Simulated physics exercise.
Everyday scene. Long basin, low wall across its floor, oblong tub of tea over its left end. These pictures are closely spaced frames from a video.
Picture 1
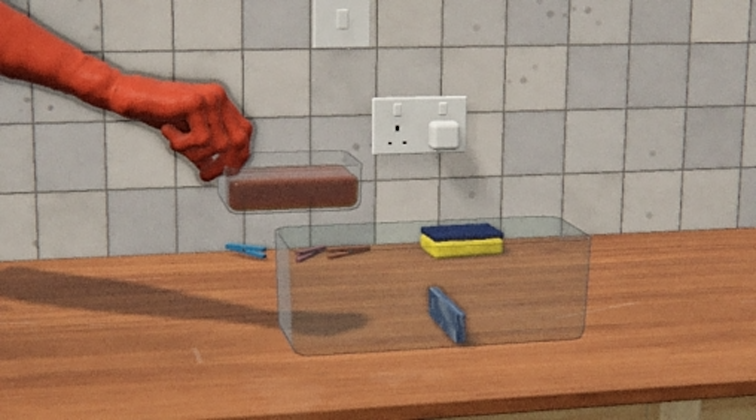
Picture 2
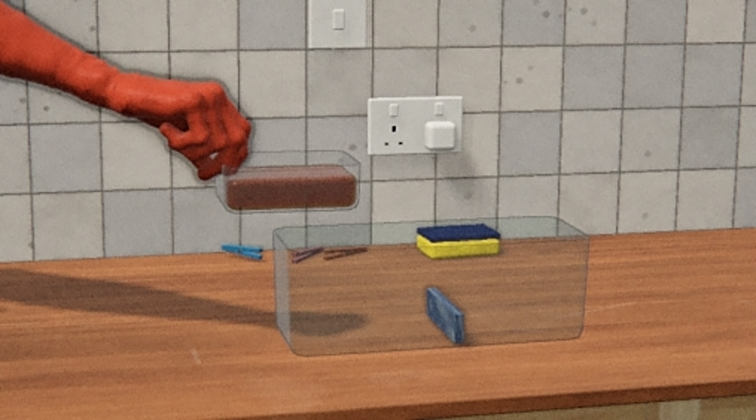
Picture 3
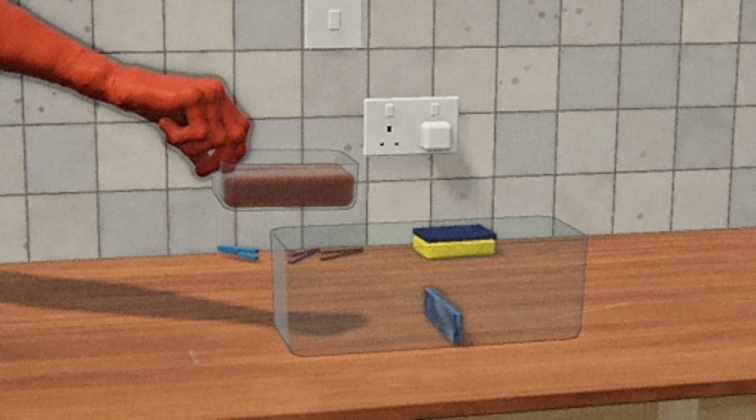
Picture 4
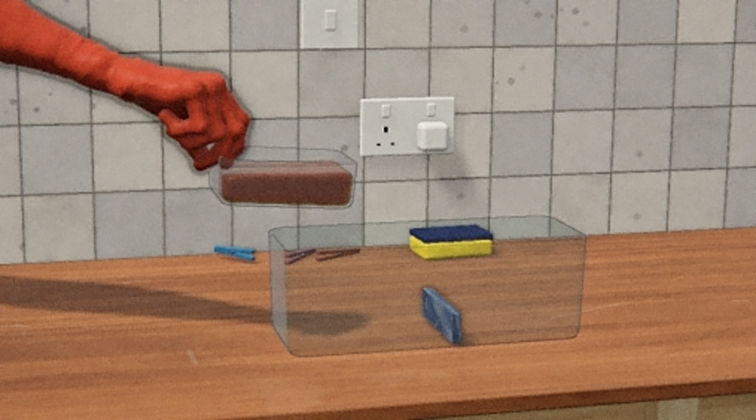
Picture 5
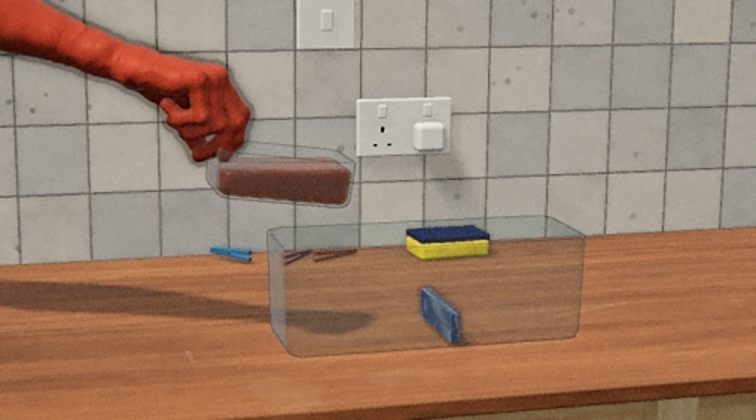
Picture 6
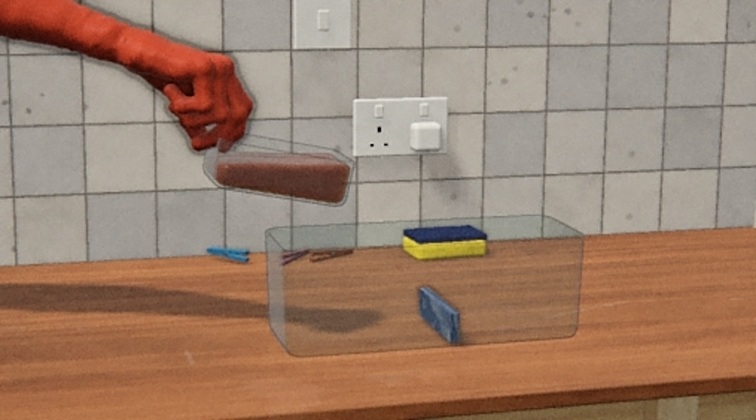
A red hand gradually tilts a clear tub of brown tea rightward above a long basin.
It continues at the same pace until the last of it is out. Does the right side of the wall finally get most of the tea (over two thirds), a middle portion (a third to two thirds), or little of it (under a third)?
It gets little of it.
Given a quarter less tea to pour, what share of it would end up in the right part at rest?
Best guess: Around 5 %.
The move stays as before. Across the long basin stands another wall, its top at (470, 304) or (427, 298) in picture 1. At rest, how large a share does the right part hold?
Result: 10 % first, 55 % second.
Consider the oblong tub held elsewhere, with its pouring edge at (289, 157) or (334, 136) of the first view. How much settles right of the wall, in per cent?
In order, roughly 10 percent and 10 percent.
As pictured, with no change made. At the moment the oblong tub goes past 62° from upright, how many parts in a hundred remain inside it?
Near 35 in a hundred still remains.
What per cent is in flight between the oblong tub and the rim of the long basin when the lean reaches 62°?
That comes to near 45 percent.
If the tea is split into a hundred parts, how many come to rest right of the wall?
It comes to some 20 per cent.
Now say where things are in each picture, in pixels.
Tilt 0°; pouring edge (354, 159); surface from (223, 175) to (351, 171); the long basin's rim runs from (283, 242) to (575, 229); the wall's top is at (447, 302), in the first picture.
Tilt 0°; pouring edge (352, 159); surface from (221, 175) to (349, 171), in the second picture.
Tilt 2°; pouring edge (350, 159); surface from (218, 173) to (347, 169), in the third picture.
Tilt 4°; pouring edge (348, 159); surface from (216, 170) to (345, 167), in the fourth picture.
Tilt 7°; pouring edge (347, 159); surface from (213, 165) to (343, 164), in the fifth picture.
Tilt 11°; pouring edge (346, 158); surface from (212, 159) to (342, 159), in the sixth picture.
A moment on, the oblong tub is tipped part way and 33 per cent is still to pour, 24 is left of the wall and 0 right of it.
Next, the oblong tub is tipped on its side and 6 per cent is still to pour, 64 is left of the wall and 19 right of it.
Then the oblong tub is tipped right over and 0 per cent is still to pour, 75 is left of the wall and 21 right of it.
Later the oblong tub is tipped right over and 0 per cent is still to pour, 75 is left of the wall and 21 right of it.
At rest 75 per cent lies left of the wall, 21 right of it and 4 outside.
